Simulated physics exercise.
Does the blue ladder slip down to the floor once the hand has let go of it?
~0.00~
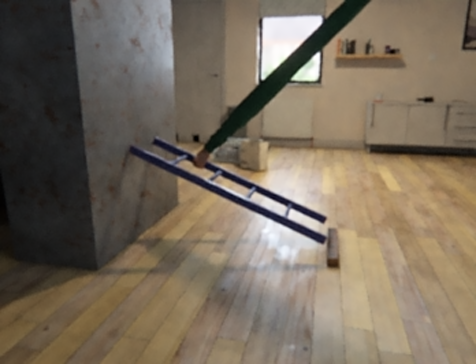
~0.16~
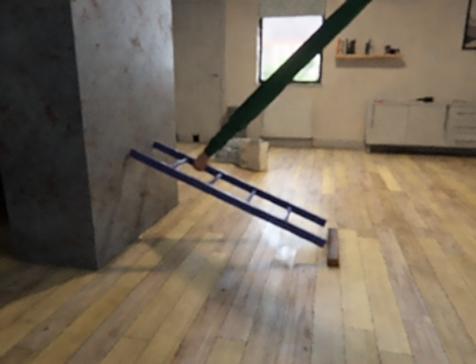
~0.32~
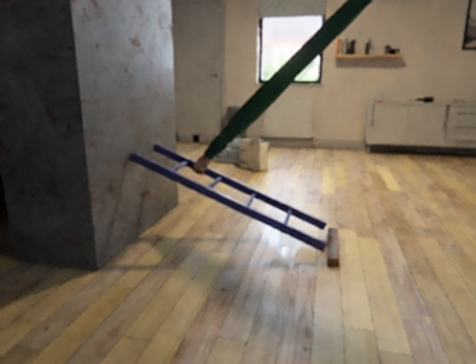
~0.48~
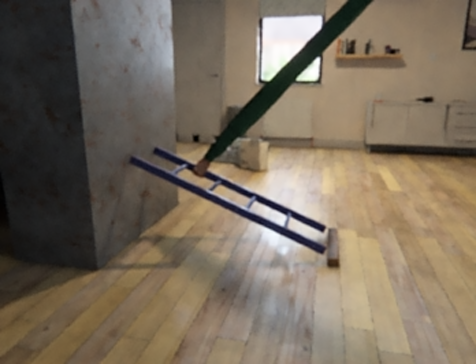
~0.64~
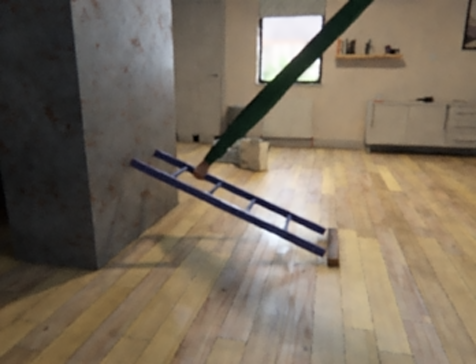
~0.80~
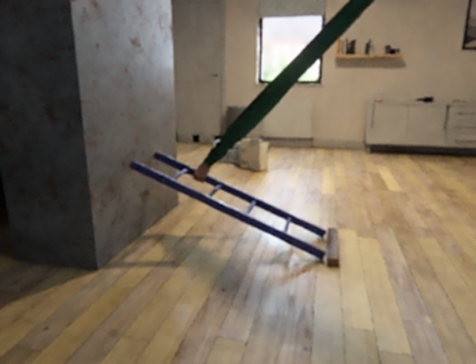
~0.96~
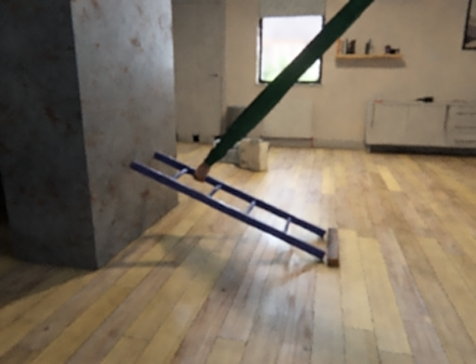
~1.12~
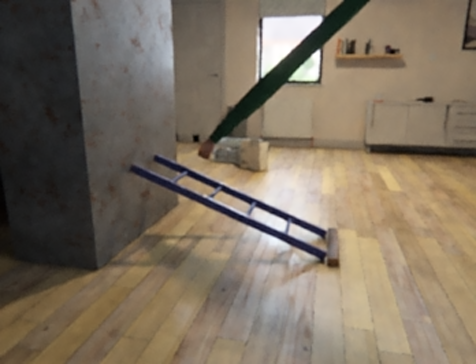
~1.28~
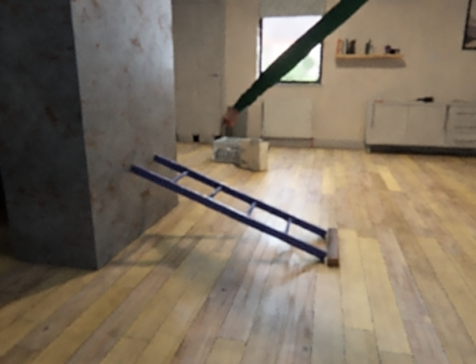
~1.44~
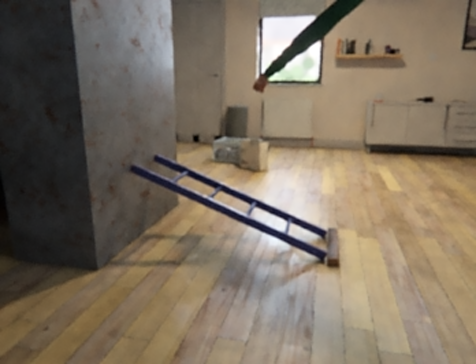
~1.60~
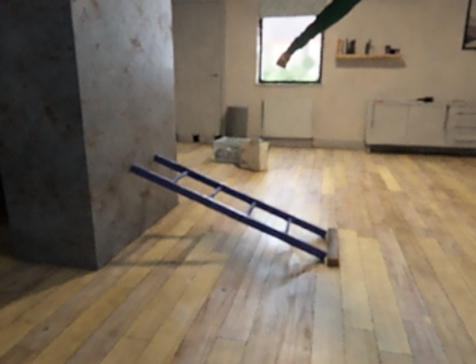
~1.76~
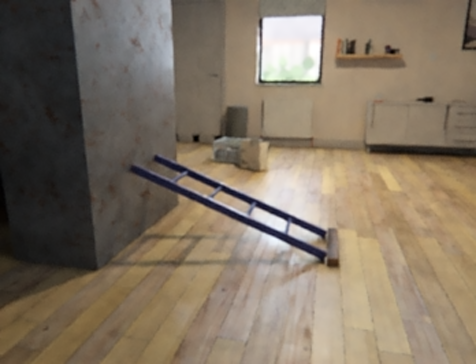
No, the blue ladder stays leaning against the grey surface after the hand has gone, with its lower end still at the batten.
At first, an arm in a green sleeve reaches in from the upper right and holds a blue ladder at a low slant, its upper end against a tall grey surface on the left. The ladder's lower end rests by a short batten on the wooden floor. The ladder shifts only very slightly while the hand steadies it. Then the hand lets go and draws back, rising up and to the right past the window until it is out of view. The blue ladder stays leaning in place, with the batten still at its foot.
